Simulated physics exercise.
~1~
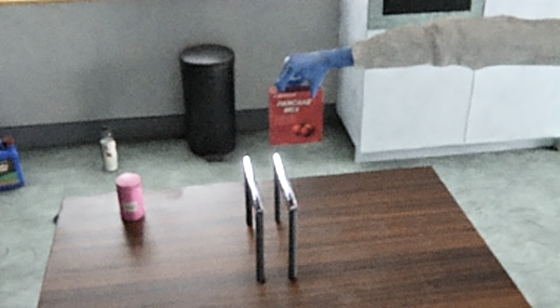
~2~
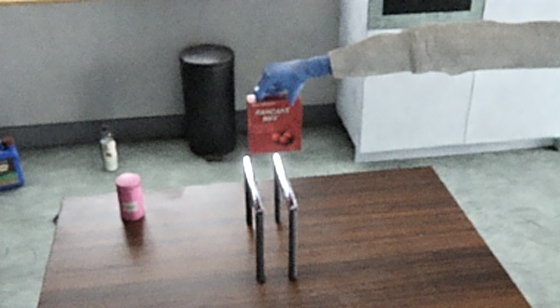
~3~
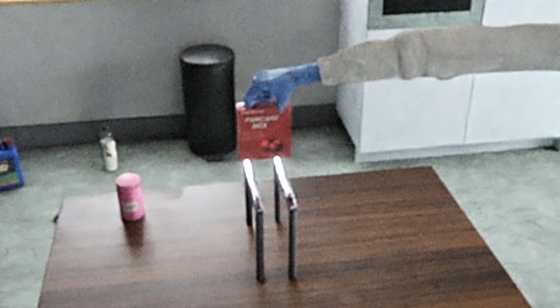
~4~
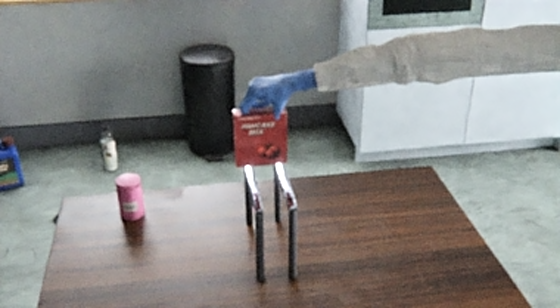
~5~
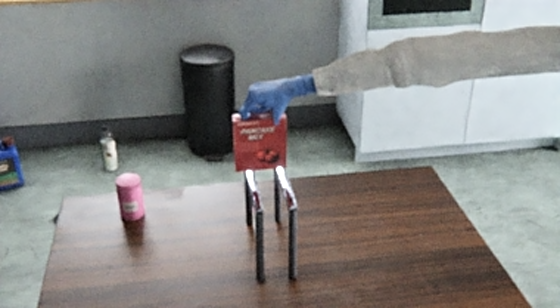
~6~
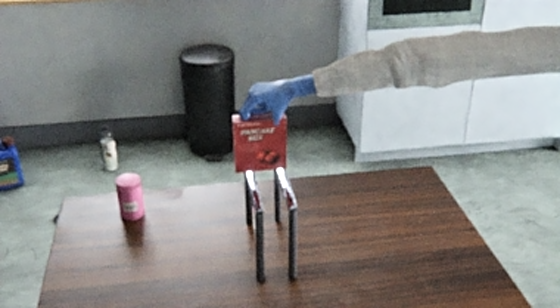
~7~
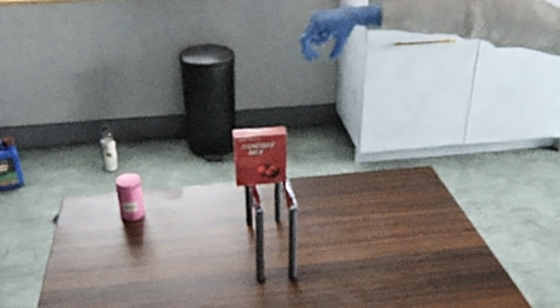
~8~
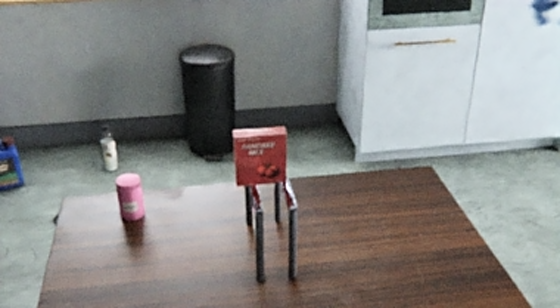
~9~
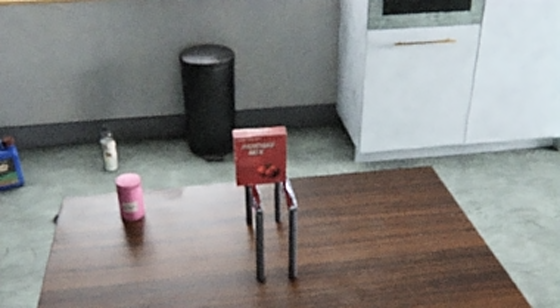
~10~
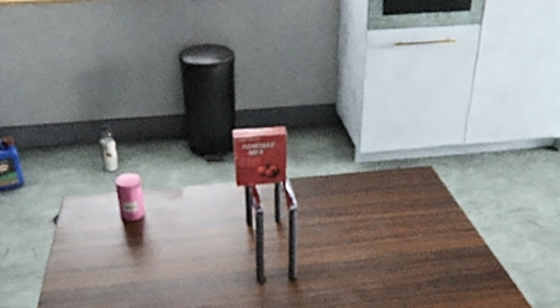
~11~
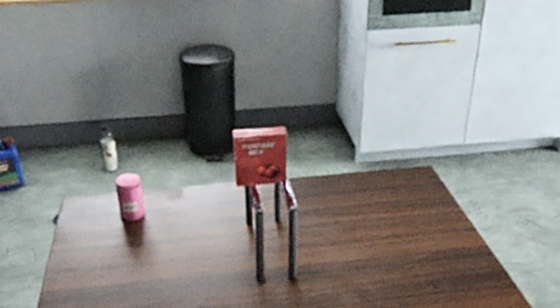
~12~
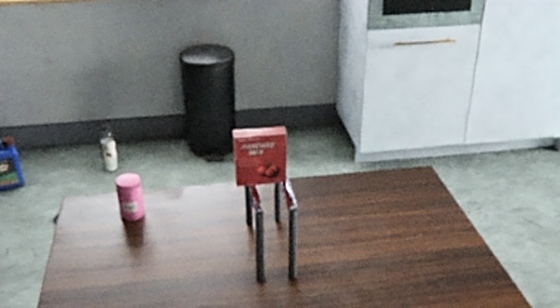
At the start, a blue-gloved hand holds a red packet upright in the air beyond a dark wooden table, where two metal supports stand close together and a pink jar sits to the left. The hand carries the packet left and lowers it until it is over the gap between the supports. After holding it there briefly, the hand lets go and draws back to the right, out of view. The packet settles slightly lower but does not drop through. It ends caught upright on top of the supports, while the pink jar remains in place.
